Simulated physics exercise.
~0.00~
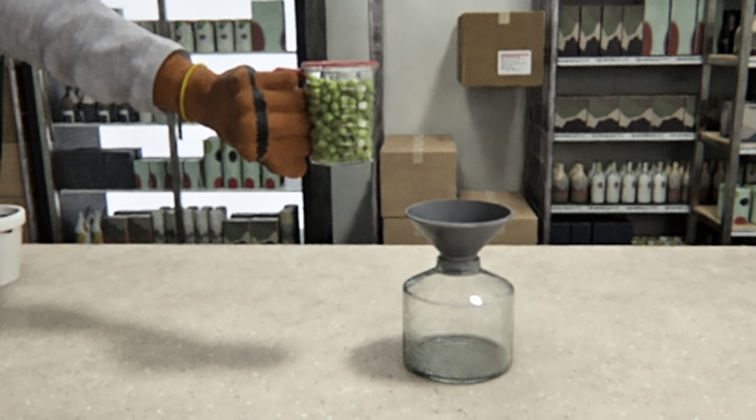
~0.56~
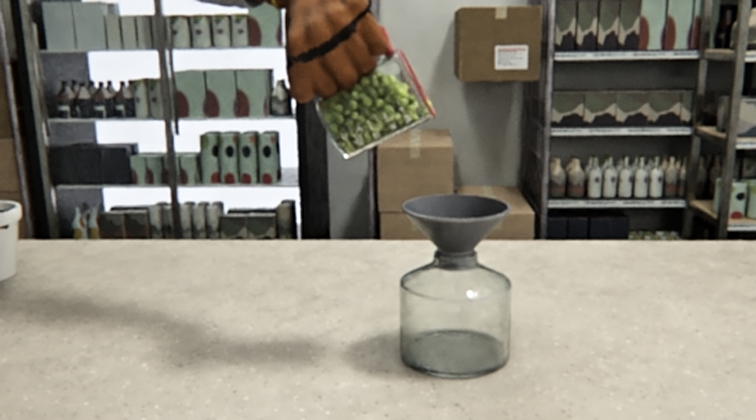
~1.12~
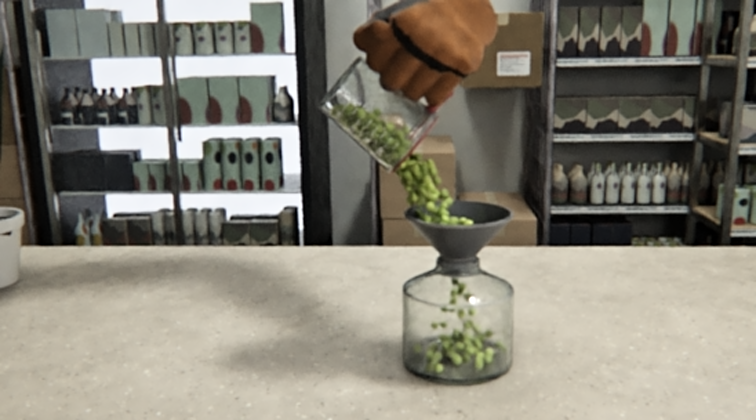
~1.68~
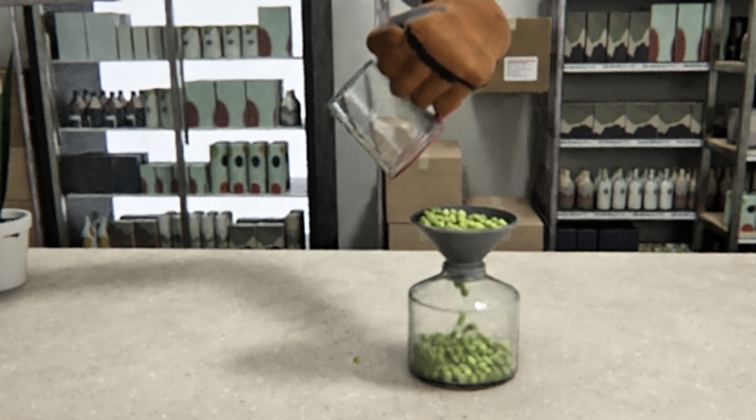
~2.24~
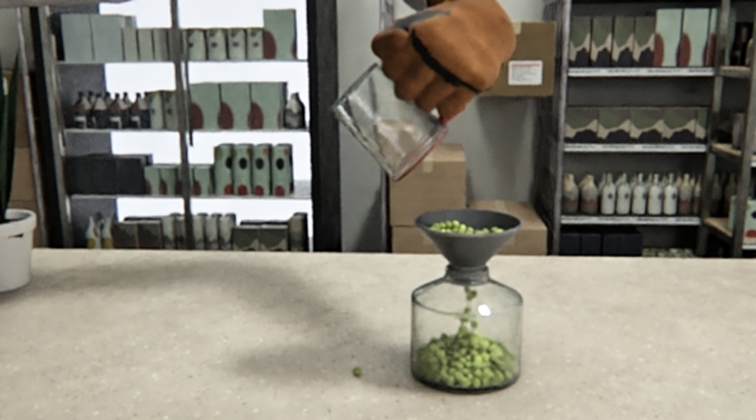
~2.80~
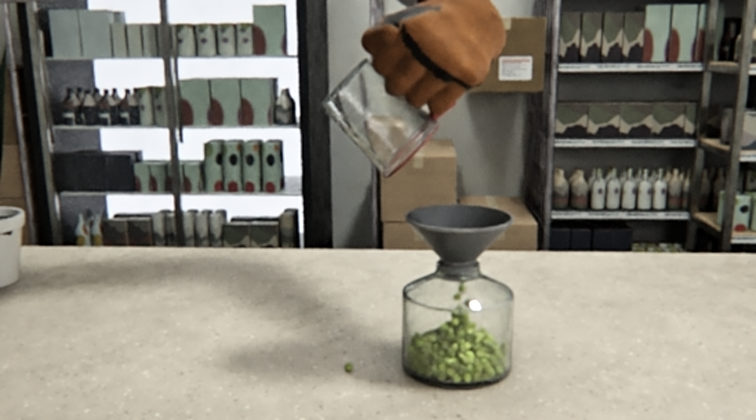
The clip opens with an orange-gloved hand holding a clear cup of green peas upright, left of a glass jar topped with a grey funnel on a pale counter. The hand moves right and tips the cup onto its side. It tilts the cup further, and the peas stream into the funnel and drop into the jar. The cup empties and stays tipped mouth down while peas heaped in the funnel drain through. At the end, the funnel looks clear, the peas lie piled in the jar, and one stray pea rests on the counter.
